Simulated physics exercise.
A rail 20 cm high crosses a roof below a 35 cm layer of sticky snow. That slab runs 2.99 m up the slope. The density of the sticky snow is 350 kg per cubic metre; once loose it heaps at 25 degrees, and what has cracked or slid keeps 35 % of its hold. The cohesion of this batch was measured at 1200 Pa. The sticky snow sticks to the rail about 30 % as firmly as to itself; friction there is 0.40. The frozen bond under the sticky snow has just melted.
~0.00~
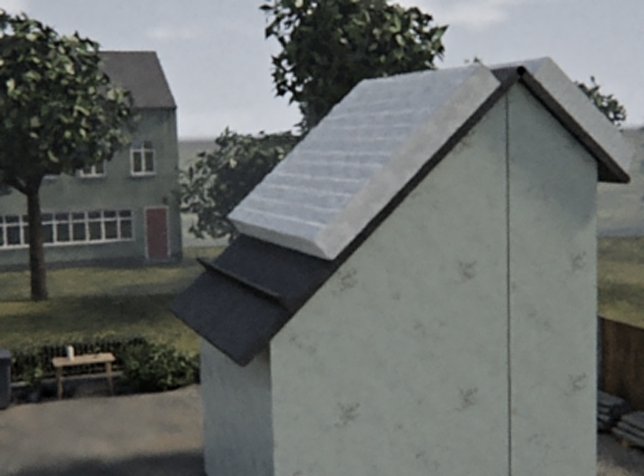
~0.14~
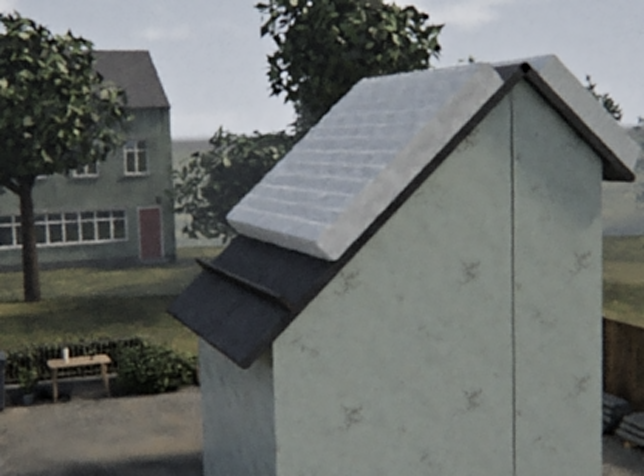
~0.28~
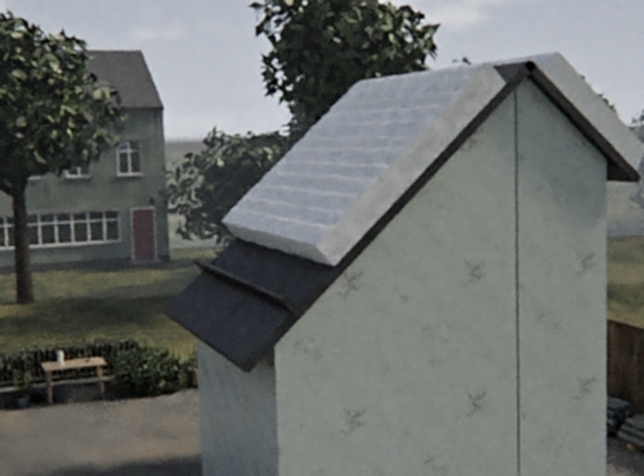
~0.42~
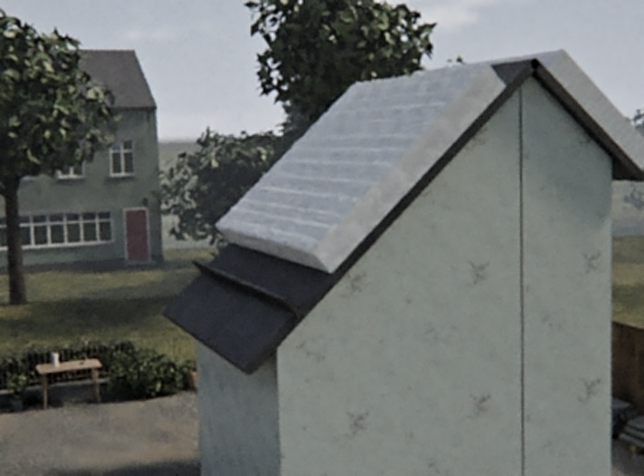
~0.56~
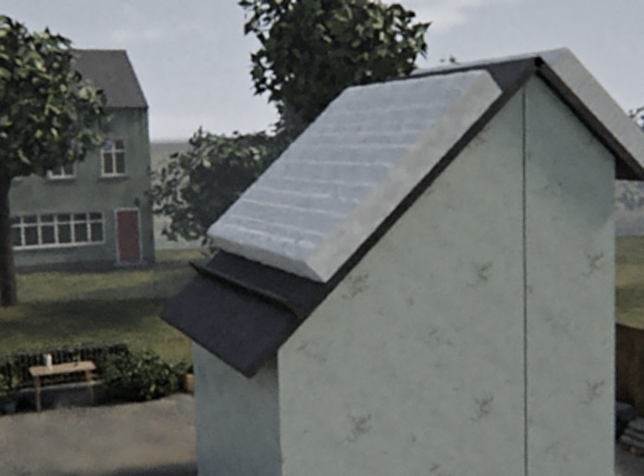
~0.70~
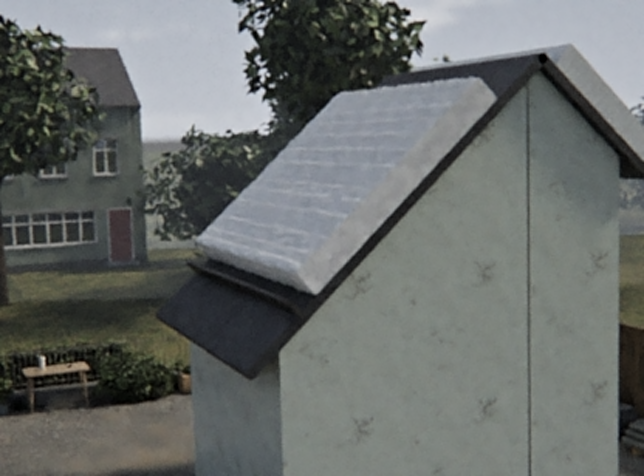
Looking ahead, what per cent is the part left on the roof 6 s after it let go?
The part left on the roof 6 s after it let go is near 70 %.
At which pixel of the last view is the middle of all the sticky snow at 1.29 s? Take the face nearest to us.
Around (349, 234).
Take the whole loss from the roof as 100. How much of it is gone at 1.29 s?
Some 0 per cent.
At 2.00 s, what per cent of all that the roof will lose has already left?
Some 70 per cent.
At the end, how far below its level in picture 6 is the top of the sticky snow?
Roughly 0.9 m.
By 1.29 s, 100 % of the snow is on the roof.
By 2.00 s, 80 % of the snow is on the roof.
By 2.70 s, 70 % of the snow is on the roof.
By 3.40 s, 70 % of the snow is on the roof.
By 6.00 s, at the end, 70 % of the snow is on the roof.
